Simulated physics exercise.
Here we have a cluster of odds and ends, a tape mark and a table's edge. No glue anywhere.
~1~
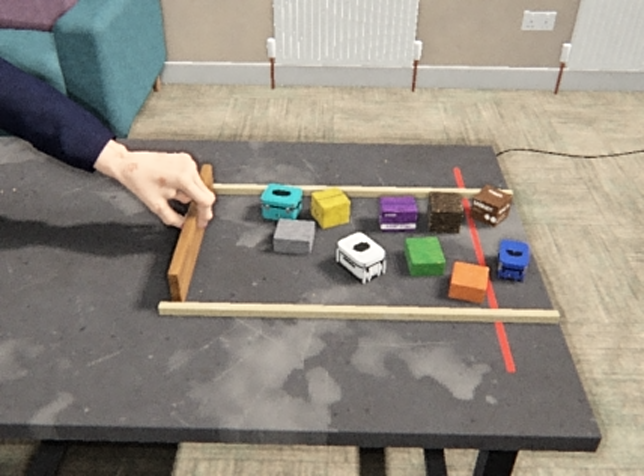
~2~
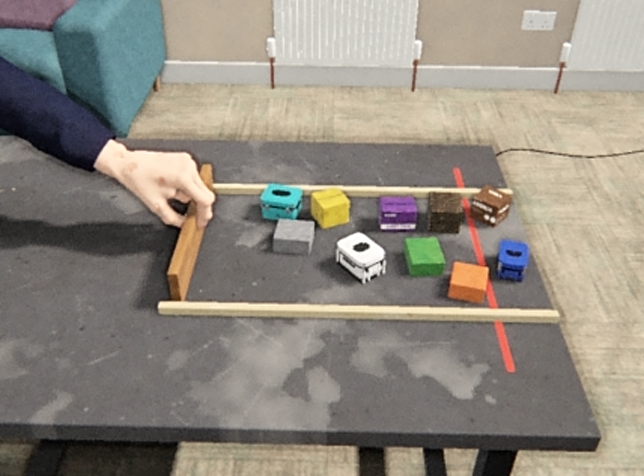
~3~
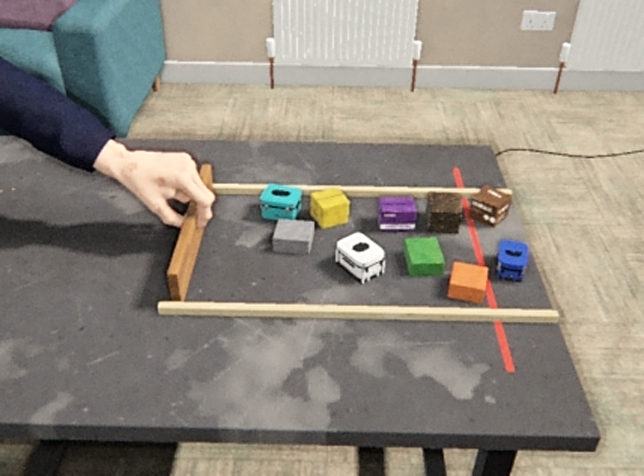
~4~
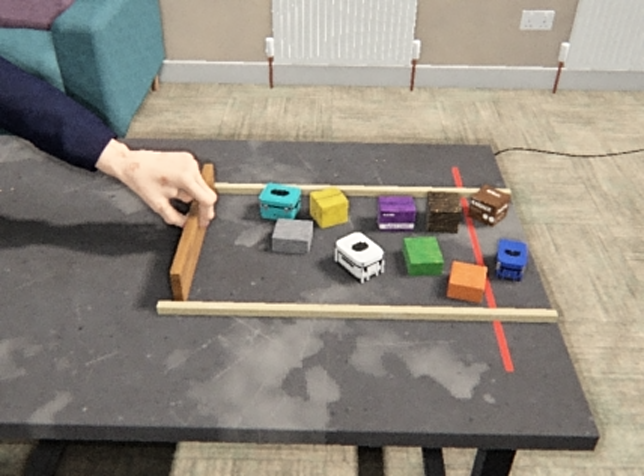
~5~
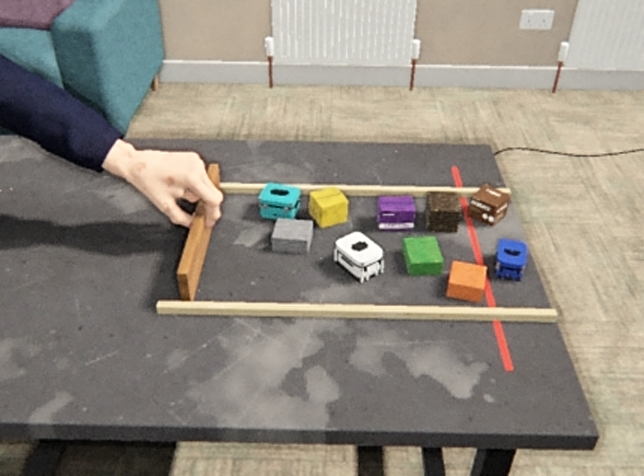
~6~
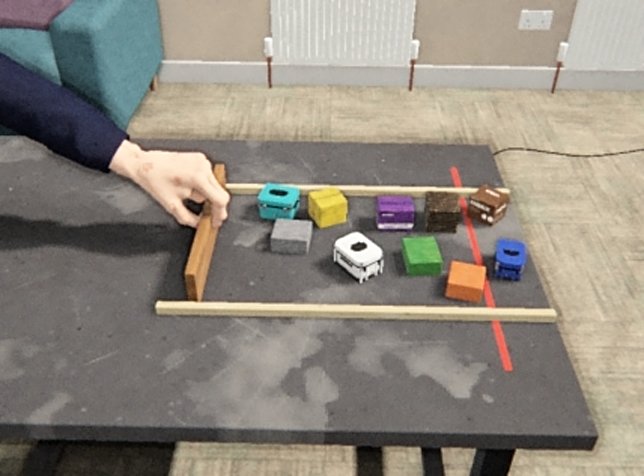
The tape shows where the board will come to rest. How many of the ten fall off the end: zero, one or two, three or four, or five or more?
As it turns out, the number that fall off is three or four.
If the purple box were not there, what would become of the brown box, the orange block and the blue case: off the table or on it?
The brown box tumbles off, the orange block does not fall, the blue case goes over.
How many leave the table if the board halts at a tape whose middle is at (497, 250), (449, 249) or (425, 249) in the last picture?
In that order 6, 3 and 2.
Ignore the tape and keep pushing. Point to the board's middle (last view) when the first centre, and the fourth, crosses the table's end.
First at (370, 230), next at (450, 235).
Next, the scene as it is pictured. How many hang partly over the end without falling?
The number is 2.
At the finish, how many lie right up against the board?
4 of them.
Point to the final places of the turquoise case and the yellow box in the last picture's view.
The turquoise case at (485, 205), the yellow box at (520, 214).
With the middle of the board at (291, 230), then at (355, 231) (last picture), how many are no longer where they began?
At the one place 3, at the other 7.
A little later, none off yet; blue case at rest near (509, 261); brown box at rest near (488, 206); orange block at rest near (466, 282).
Next, none off yet; blue case at rest near (509, 261); brown box shifted about its own width near (513, 205); orange block at rest near (466, 282).
Later still, two off so far; blue case shifted a little near (523, 261); brown box fallen near (504, 437); orange block shifted about its own width near (499, 290).
When it is over, the number that fall off is three or four; down, purple box, black block, brown box and blue case.
